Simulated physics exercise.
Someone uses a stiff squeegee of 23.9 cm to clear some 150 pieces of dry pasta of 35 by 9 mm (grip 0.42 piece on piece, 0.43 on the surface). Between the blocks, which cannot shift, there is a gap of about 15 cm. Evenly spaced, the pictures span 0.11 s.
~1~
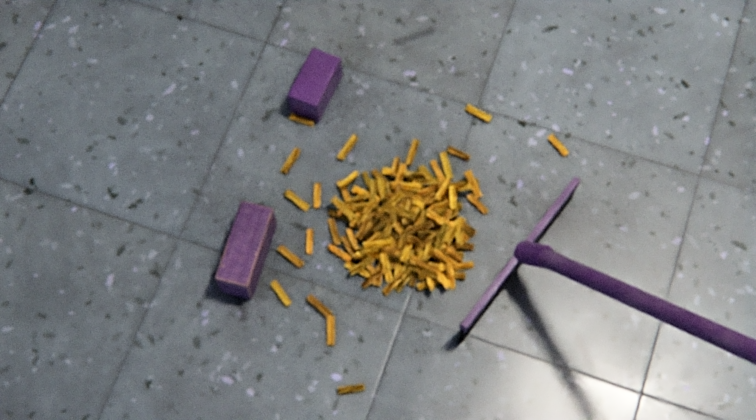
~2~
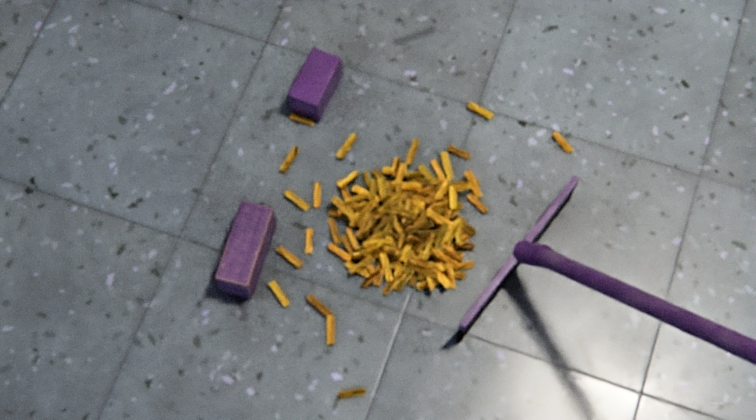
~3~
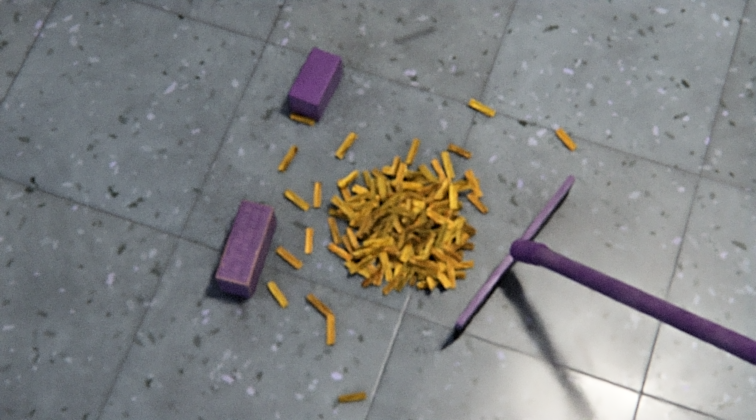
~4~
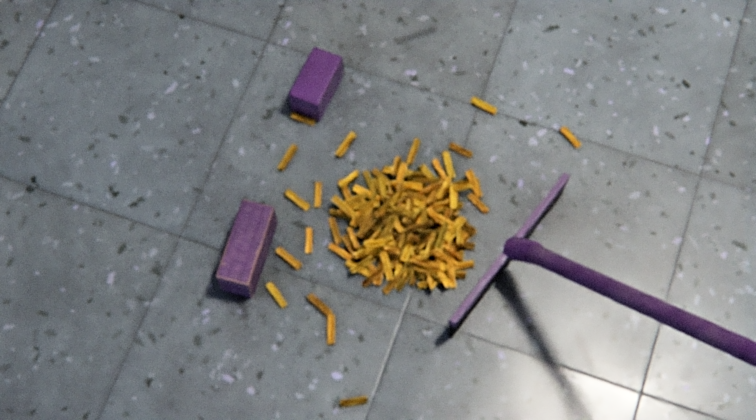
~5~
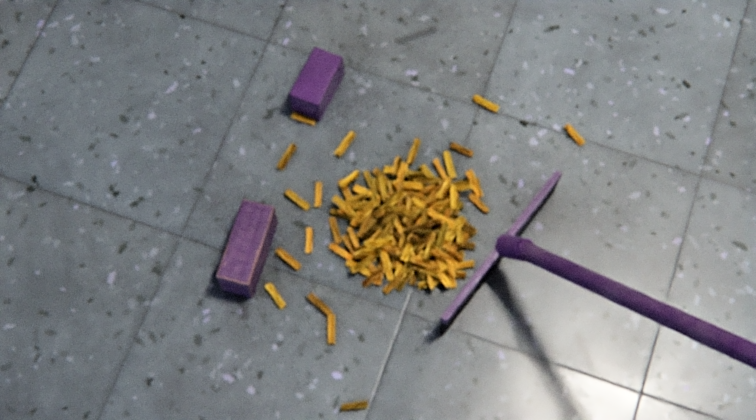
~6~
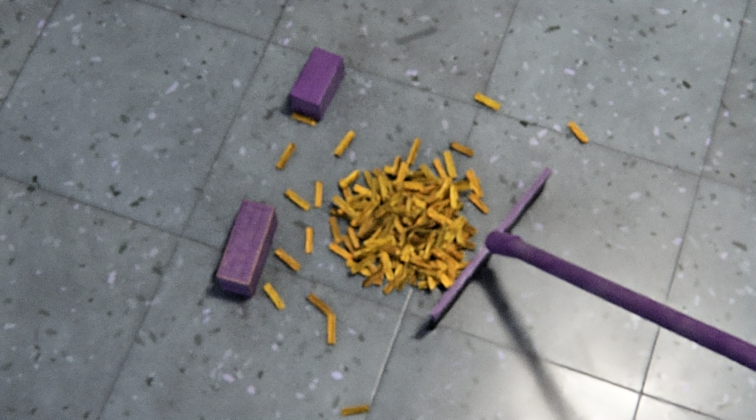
Purple squeegee sliding slowly left across grey speckled tiles toward a heap of yellow-orange pieces, with two purple blocks lying still.
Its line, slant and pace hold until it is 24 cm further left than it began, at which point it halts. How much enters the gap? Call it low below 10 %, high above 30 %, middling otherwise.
I would say middling.
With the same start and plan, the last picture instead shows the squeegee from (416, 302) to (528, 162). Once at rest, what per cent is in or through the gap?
40 percent ends up in or through the gap.
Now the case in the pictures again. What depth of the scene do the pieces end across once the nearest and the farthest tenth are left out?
18 cm.
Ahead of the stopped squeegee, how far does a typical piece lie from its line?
Distance: Around 5 cm.
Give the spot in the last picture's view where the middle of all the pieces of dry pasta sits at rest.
Near pixel (317, 170).
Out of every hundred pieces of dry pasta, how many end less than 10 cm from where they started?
Close to 10 in a hundred.
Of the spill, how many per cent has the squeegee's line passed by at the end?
Estimated share: Near 5 %.
Then, 0.20 s after the last picture, squeegee 16 cm from its start, spill 20 cm wide; held up before the blocks 95 %.
Then, 0.39 s after the last picture, squeegee 24 cm from its start, spill 25 cm wide; in or through the gap 20 %, round the near block 5 %, held up before the blocks 80 %.
Then, 0.56 s after the last picture, squeegee 24 cm from its start, spill 25 cm wide; in or through the gap 20 %, round the near block 5 %, round the far block 5 %, held up before the blocks 70 %.
In the end, in or through the gap 20 %, round the near block 5 %, round the far block 5 %, held up before the blocks 70 %.
